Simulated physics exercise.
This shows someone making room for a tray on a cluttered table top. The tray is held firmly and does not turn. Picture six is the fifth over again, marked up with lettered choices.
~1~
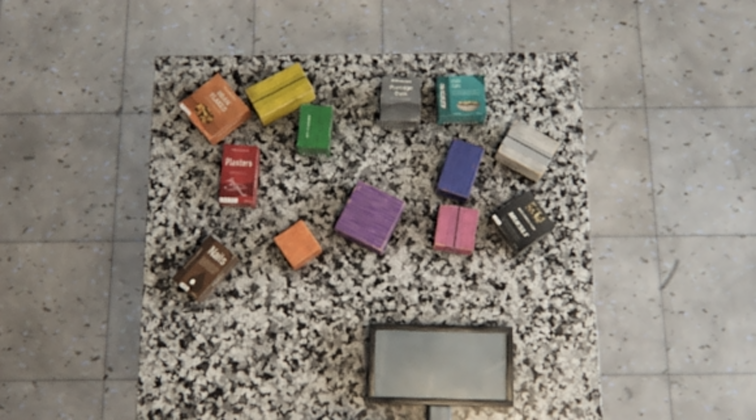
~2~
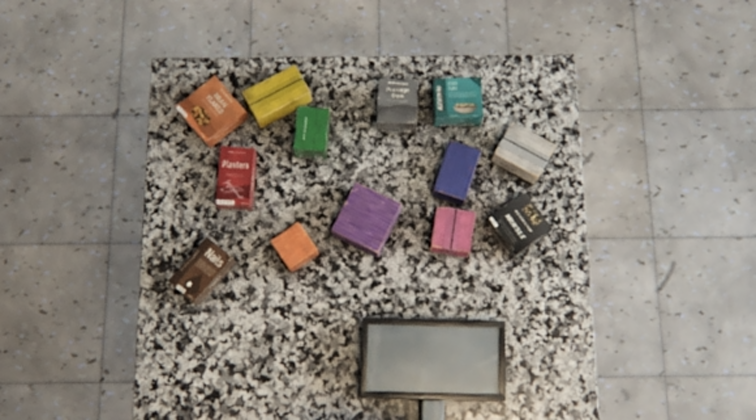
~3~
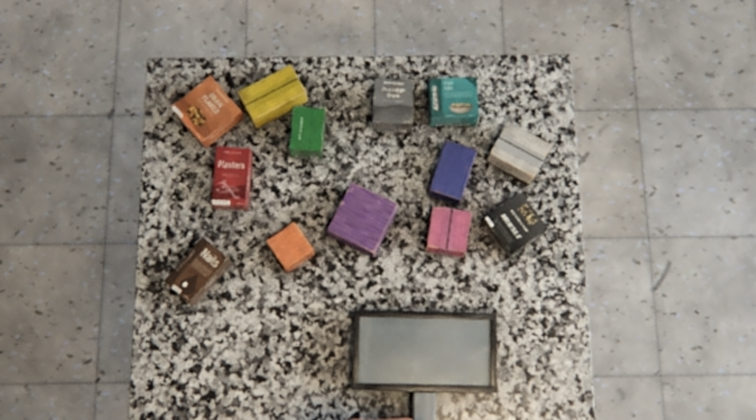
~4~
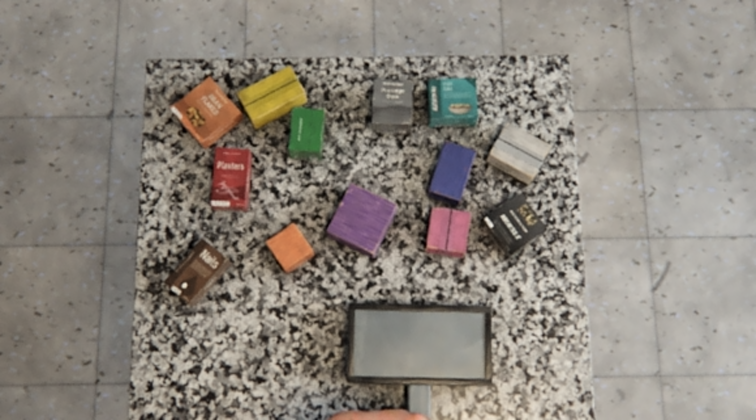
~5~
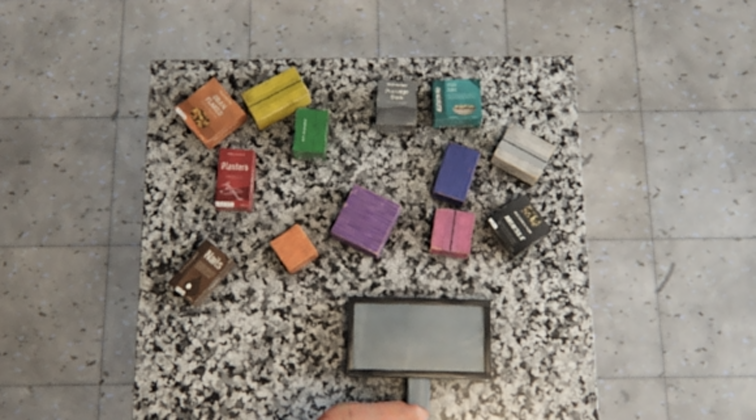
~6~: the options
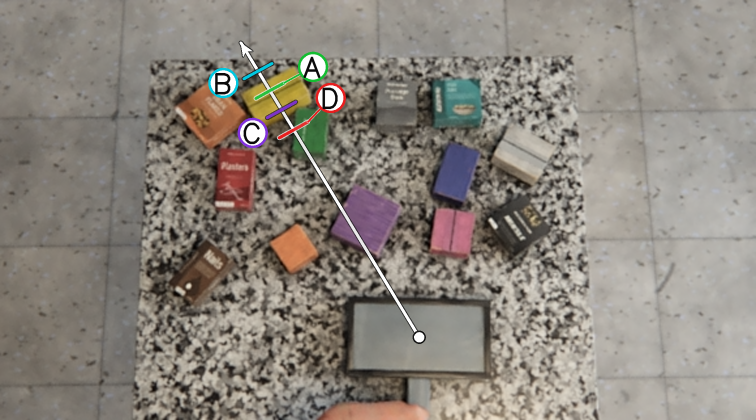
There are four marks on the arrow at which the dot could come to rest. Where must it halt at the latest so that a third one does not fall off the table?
C is the last mark within the limit.
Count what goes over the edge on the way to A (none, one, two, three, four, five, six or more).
In all, three.
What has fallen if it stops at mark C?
It is the yellow box.
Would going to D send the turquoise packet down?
No.
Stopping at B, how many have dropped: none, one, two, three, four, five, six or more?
Three.
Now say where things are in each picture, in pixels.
In the first picture, tray (441, 365); pink box (456, 230); orange packet (215, 110).
In the second picture, tray (434, 359); yellow box (278, 96).
In the third picture, tray (425, 351); grey box (393, 106).
In the fourth picture, tray (420, 344); black packet (514, 226).
In the fifth picture, tray (419, 337); purple block (366, 221); turquoise packet (457, 104); red box (236, 181).
On the marked copy, A at (270, 91); B at (258, 71); C at (281, 110); D at (294, 130); the arrow from (419, 337) to (241, 43); the white dot at (419, 337).
Following C. Soon after the start, tray (367, 254); blue block (460, 157); orange block (275, 246).
Later, tray (319, 174); grey box (400, 85); yellow box (272, 90).
In the end, tray (283, 114); yellow box over the edge; purple block (341, 57); one fallen.
As for the rest, A drops three; B drops three; D is within the limit but short.
